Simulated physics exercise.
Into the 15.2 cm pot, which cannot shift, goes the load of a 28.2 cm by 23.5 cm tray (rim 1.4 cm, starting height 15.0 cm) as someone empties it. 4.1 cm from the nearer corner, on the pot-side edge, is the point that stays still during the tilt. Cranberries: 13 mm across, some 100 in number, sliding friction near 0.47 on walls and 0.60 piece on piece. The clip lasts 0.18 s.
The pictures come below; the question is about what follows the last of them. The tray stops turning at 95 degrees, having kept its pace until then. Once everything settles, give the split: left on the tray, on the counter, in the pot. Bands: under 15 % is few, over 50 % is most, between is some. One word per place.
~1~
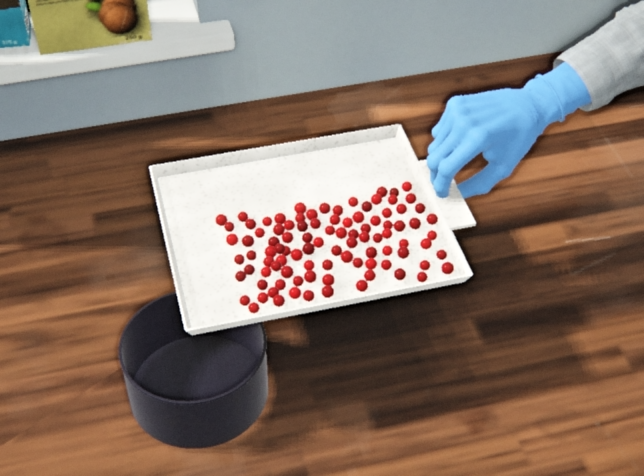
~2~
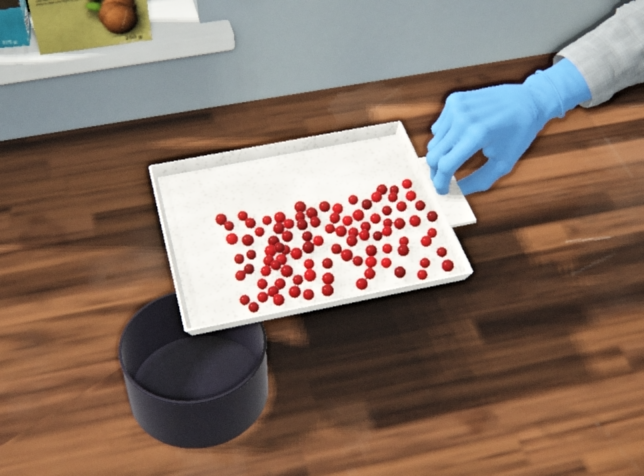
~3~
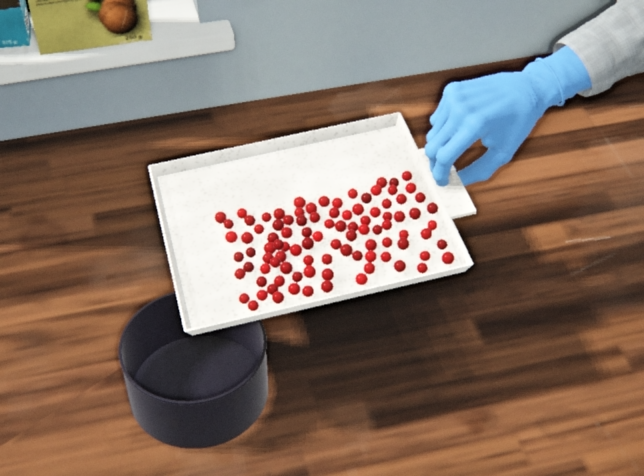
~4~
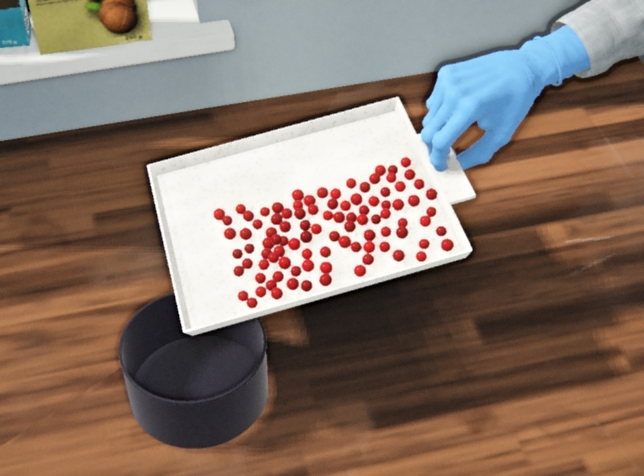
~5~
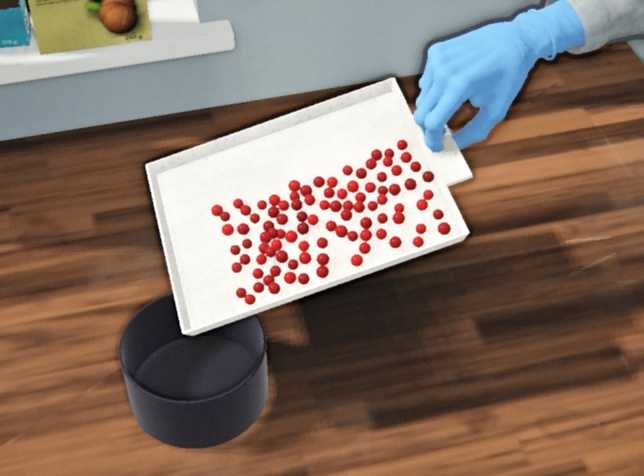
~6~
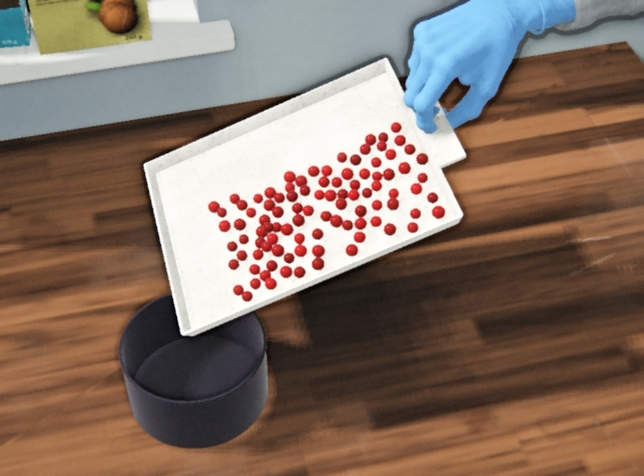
Left on the tray: Few, counter: Most, pot: Some.
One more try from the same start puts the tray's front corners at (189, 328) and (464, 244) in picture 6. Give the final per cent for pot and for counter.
Split: Pot = 75, counter = 25.
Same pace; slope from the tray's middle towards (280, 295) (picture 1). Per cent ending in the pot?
Something like 45 in a hundred.
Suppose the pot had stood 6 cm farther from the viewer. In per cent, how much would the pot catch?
In that setup it would come to near 25 per cent.
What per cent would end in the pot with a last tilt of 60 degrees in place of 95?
I'd put it at close to 35 per cent.
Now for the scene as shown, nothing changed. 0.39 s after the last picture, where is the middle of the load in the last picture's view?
(151, 294), roughly.
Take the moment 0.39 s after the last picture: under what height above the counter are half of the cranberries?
Median height: Approx. 16 cm.
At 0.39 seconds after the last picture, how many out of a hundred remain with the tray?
About 70 per cent.
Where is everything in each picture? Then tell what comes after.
Tray tilt 0 degrees, front corners at (191, 325) and (465, 272); middle of the pieces at (337, 251); pot at (193, 343), in the first picture.
Tray tilt 1 degrees, front corners at (191, 325) and (465, 269); middle of the pieces at (336, 249), in the second picture.
Tray tilt 3 degrees, front corners at (190, 325) and (465, 261), lowest corner left front; middle of the pieces at (336, 244), in the third picture.
Tray tilt 8 degrees, front corners at (189, 326) and (464, 247), lowest corner left front; middle of the pieces at (334, 236), in the fourth picture.
Tray tilt 13 degrees, front corners at (188, 327) and (461, 230), lowest corner left front; middle of the pieces at (331, 226), in the fifth picture.
Tray tilt 19 degrees, front corners at (187, 327) and (455, 213), lowest corner left front; middle of the pieces at (326, 216); pot at (193, 343), in the sixth picture.
Then, 0.23 s after the last picture, tilt 57 degrees; the tray holds 100 %, the pot 0 %.
Then, 0.39 s after the last picture, tilt 84 degrees; the tray holds 70 %, the pot 5 %.
Then, 0.67 s after the last picture, tilt 95 degrees; the tray holds 0 %, the pot 40 %.
In the end, tray 0 %, counter 60 %, pot 40 %.
